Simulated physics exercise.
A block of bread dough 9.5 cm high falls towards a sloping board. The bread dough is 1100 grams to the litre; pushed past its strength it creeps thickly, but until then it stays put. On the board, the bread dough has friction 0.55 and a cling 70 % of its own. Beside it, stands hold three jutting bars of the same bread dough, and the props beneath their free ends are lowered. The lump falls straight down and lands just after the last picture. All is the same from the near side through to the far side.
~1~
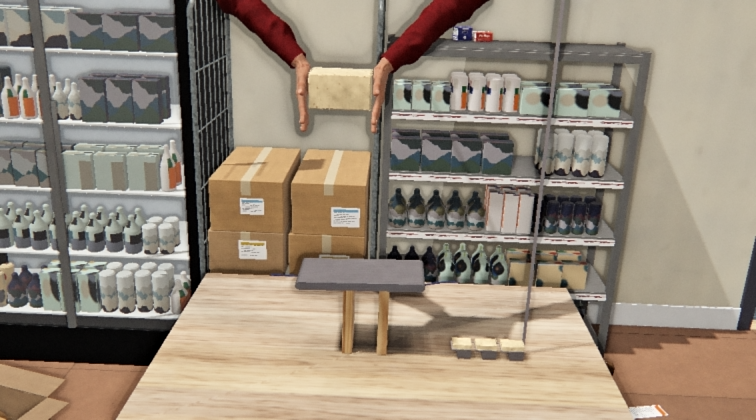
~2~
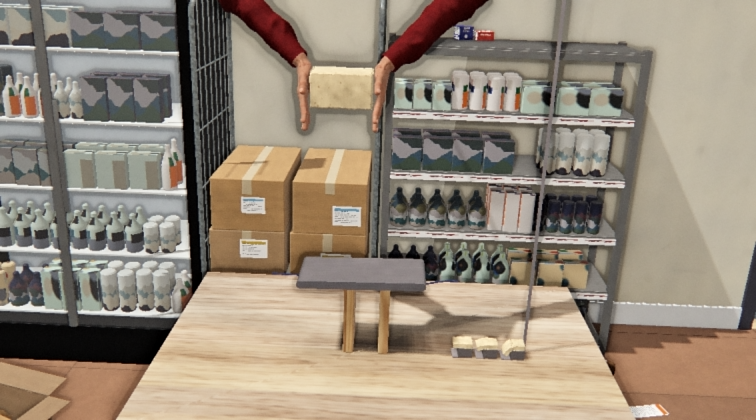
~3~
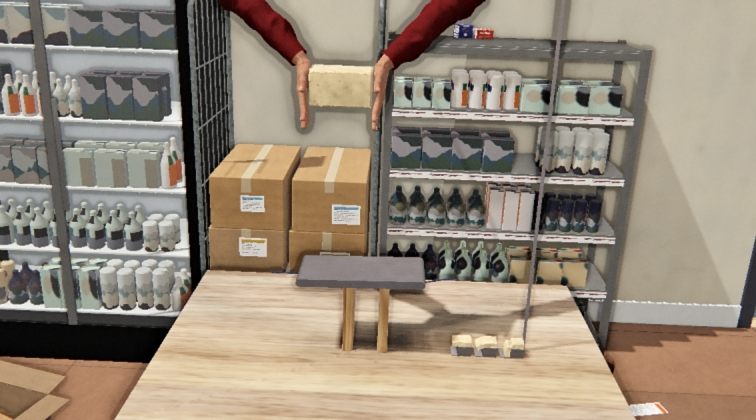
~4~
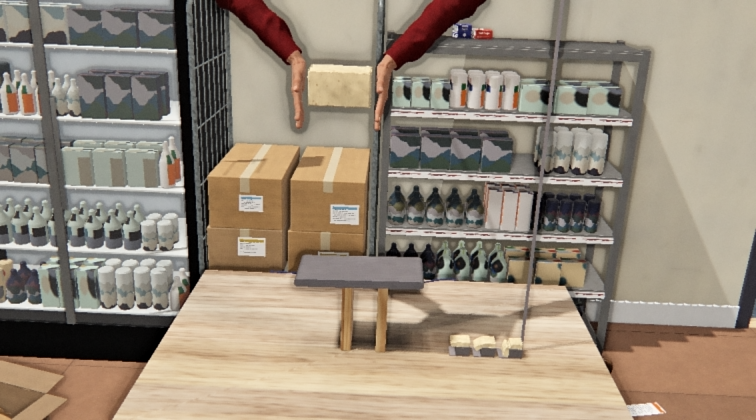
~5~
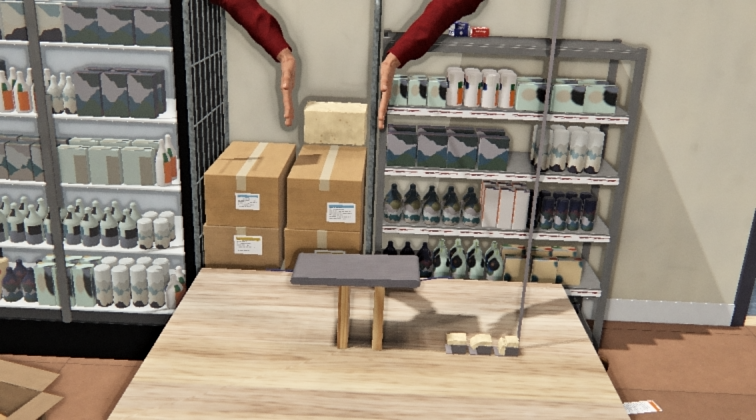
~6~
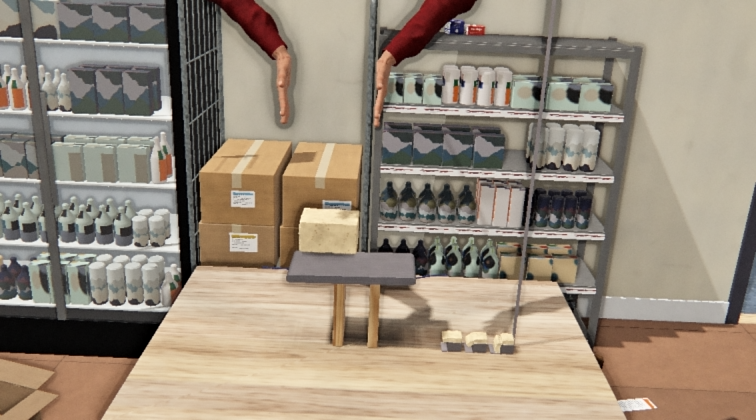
Red-sleeved arms holding a pale block above a grey board on a wooden table, hands parting and the block dropping straight down.
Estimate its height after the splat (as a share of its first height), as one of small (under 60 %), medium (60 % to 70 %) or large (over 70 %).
Its height after the splat (as a share of its first height) is medium, 60 % to 70 %.
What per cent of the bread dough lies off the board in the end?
Roughly 30 % ends up off the board.
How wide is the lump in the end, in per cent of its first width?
About 170 per cent.
Another 0.11 s on from the sixth picture, it stands 66 % of its first height and none has gone off the board.
Another 0.25 s on from the sixth picture, it stands 65 % of its first height and 28 % has gone off the board.
Another 0.38 s on from the sixth picture, it stands 65 % of its first height and 28 % has gone off the board.
Another 0.51 s on from the sixth picture, it stands 65 % of its first height and 28 % has gone off the board.
Another 0.61 s on from the sixth picture, at the end, it stands 65 % of its first height and 28 % has gone off the board.
